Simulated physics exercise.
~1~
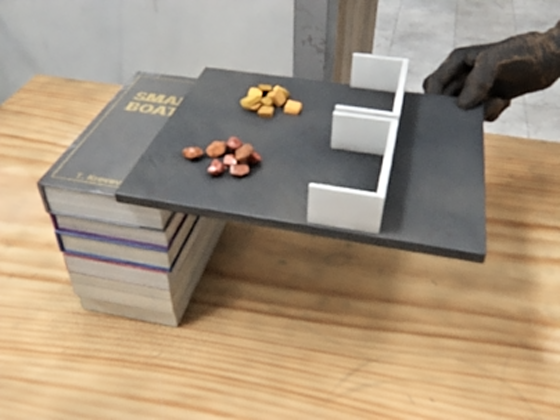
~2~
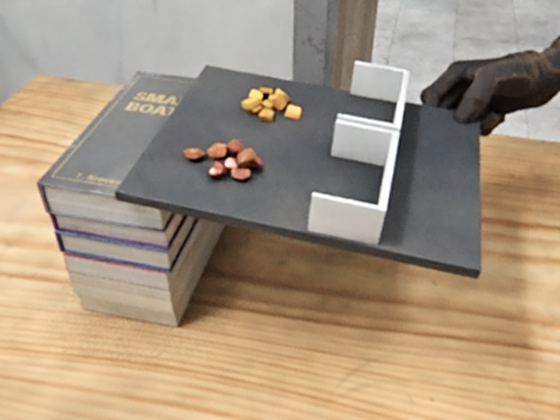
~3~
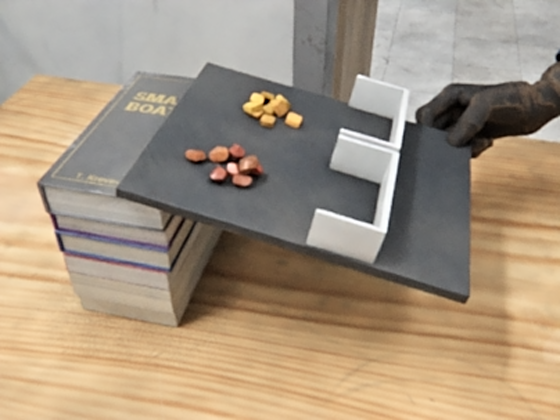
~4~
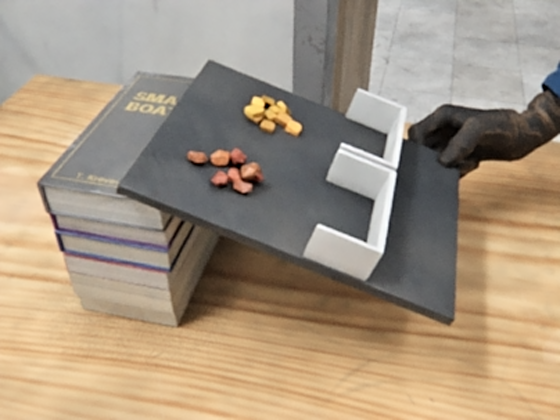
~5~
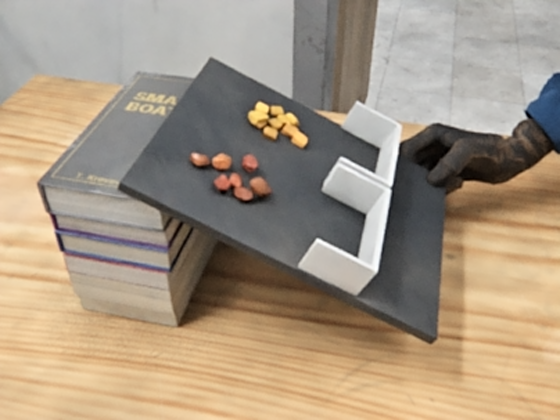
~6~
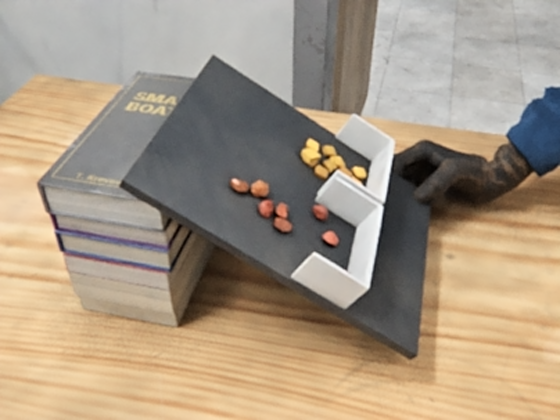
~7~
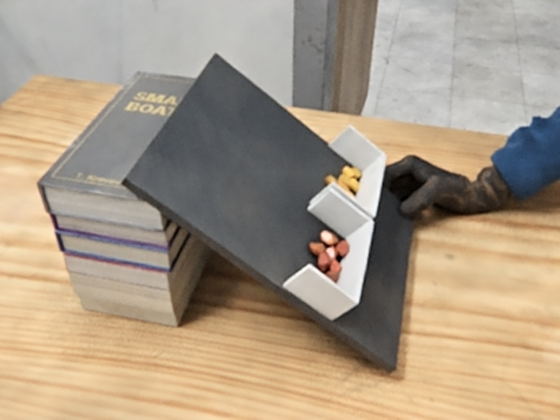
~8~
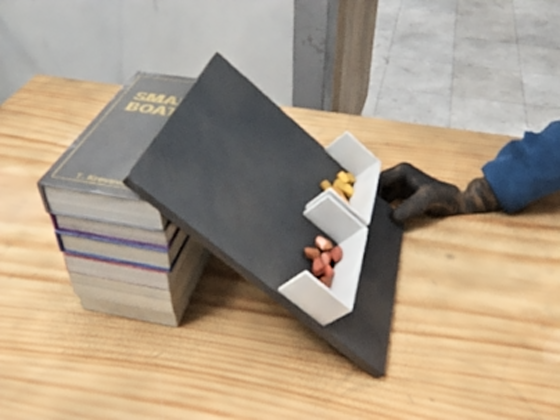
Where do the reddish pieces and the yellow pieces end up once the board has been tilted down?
Both piles end up held against the white barriers on the board, the reddish pieces in the nearer compartment and the yellow ones in the farther compartment.
